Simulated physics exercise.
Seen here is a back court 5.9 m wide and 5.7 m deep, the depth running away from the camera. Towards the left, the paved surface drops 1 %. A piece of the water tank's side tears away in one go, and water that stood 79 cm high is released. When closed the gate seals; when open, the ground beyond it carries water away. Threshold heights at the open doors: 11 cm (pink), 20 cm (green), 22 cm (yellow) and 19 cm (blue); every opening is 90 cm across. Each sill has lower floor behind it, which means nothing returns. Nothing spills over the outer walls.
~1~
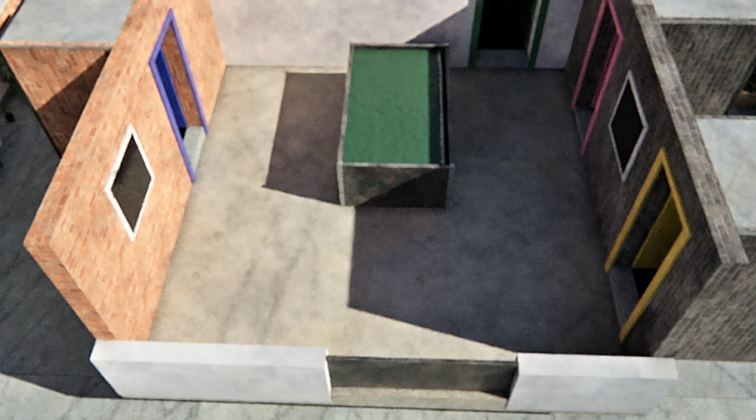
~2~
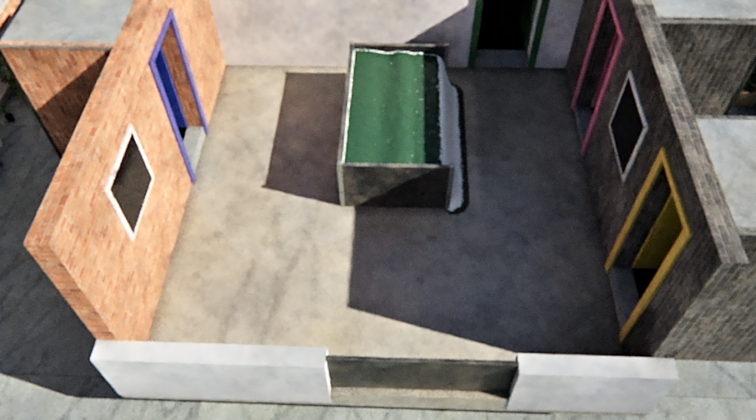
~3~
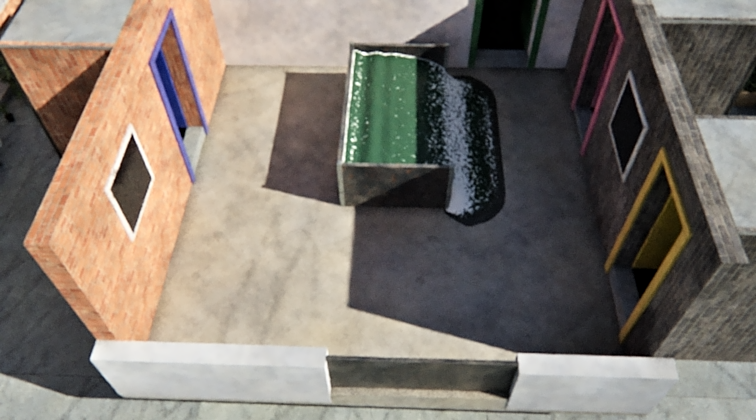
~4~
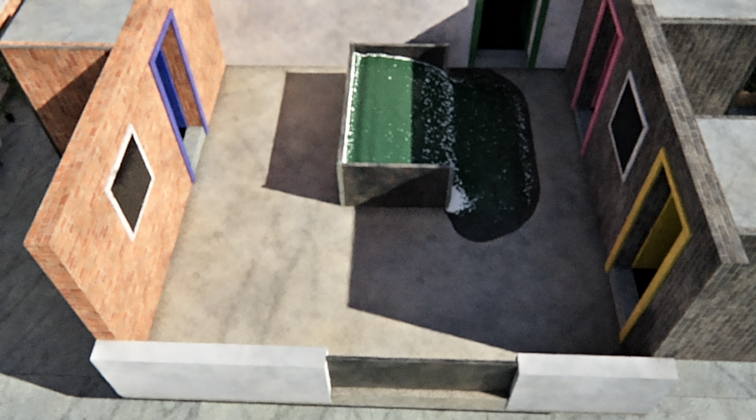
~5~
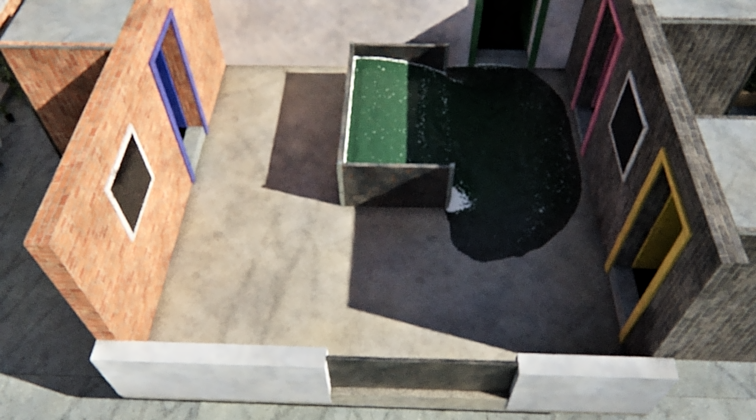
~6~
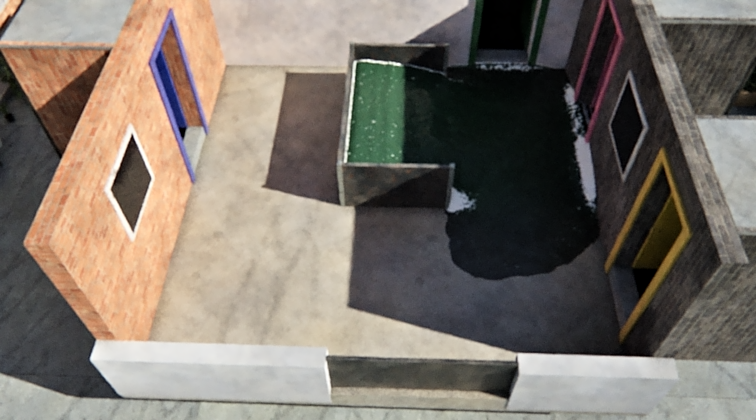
Dark green water pouring from the open right side of a raised tank and spreading across a walled courtyard to the right-hand wall.
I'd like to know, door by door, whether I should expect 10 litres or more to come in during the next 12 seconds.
One by one: Pink door: Above the cap, green door: Above the cap, yellow door: Below the cap, blue door: Below the cap.
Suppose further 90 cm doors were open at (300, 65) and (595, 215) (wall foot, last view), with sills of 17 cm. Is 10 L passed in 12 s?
Check, in order - pass / fail.
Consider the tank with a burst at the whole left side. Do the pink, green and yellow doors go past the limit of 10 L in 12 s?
Then: Pink short of it, green short of it, yellow short of it.
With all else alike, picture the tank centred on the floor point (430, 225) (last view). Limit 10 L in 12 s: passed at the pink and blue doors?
Pink: Too much; blue: Within limit.
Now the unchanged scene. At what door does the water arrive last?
Blue.
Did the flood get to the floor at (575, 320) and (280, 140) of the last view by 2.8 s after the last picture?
Soaked, untouched.
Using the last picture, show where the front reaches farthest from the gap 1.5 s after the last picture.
Near (621, 383).
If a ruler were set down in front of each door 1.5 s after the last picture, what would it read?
You'd get pink at 33 cm, green at 26 cm, yellow at 14 cm, and blue at 0 cm.
Then, 0.7 s after the last picture water covers 30 % of the floor and is deepest (46 cm) near (576, 158); pink door 42 cm at the sill, 190 L in, green door 18 cm at the sill, 0 L in, yellow door 13 cm at the sill, 0 L in, blue door not reached.
Then, 1.5 s after the last picture water covers 35 % of the floor and is deepest (38 cm) near (618, 368); pink door 33 cm at the sill, 388 L in, green door 26 cm at the sill, 8 L in, yellow door 14 cm at the sill, 0 L in, blue door not reached.
Then, 2.8 s after the last picture water covers 55 % of the floor and is deepest (22 cm) near (615, 355); pink door 16 cm at the sill, 491 L in, green door 18 cm at the sill, 22 L in, yellow door 9 cm at the sill, 0 L in, blue door not reached.
Then, 6.3 s after the last picture water covers 90 % of the floor and is deepest (17 cm) near (140, 369); pink door 4 cm at the sill, 501 L in, green door 5 cm at the sill, 23 L in, yellow door 8 cm at the sill, 0 L in, blue door 13 cm at the sill, 0 L in.
Then, 11.3 s after the last picture water covers 95 % of the floor and is deepest (16 cm) near (380, 70); pink door 5 cm at the sill, 501 L in, green door 8 cm at the sill, 23 L in, yellow door 5 cm at the sill, 0 L in, blue door 9 cm at the sill, 0 L in.
